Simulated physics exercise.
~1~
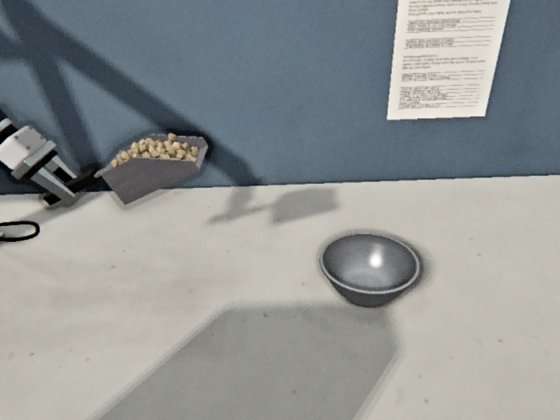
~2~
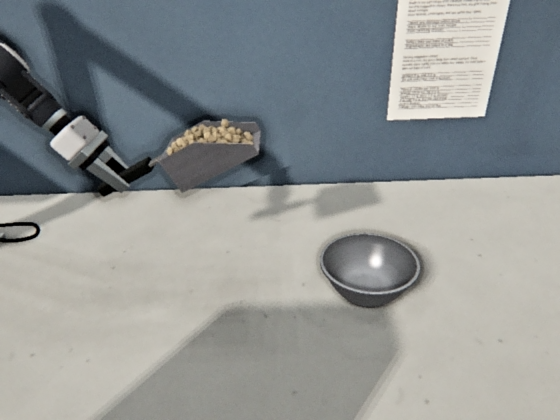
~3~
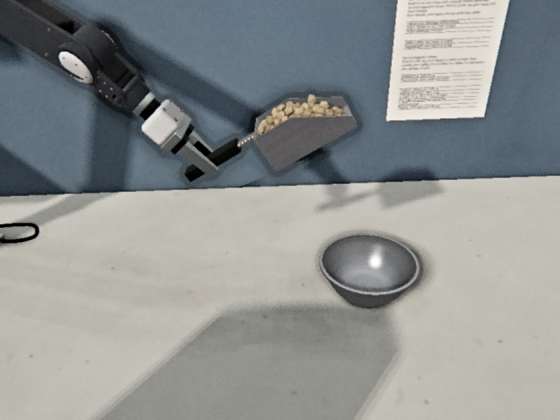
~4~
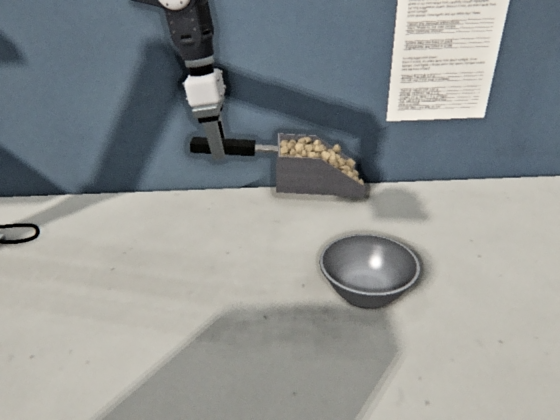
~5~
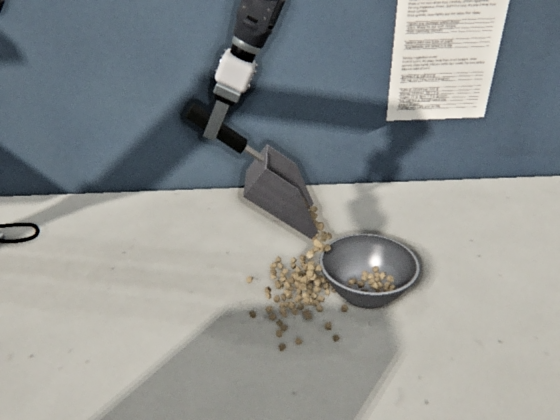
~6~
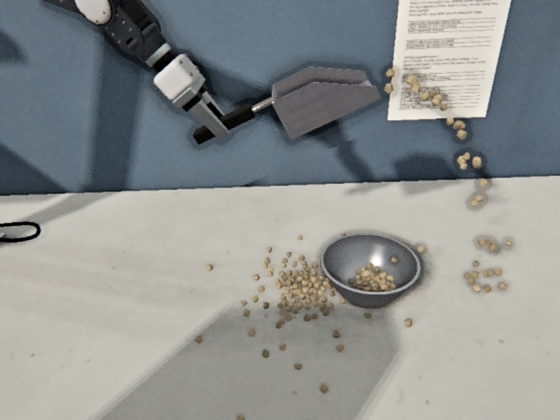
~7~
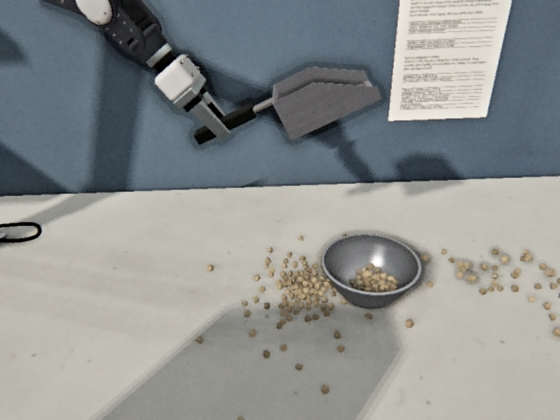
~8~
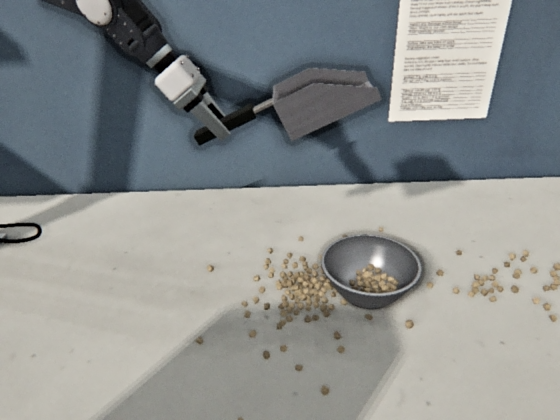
On a pale tabletop, a robot arm tips a scoop, spilling pebbles around and into a bowl.
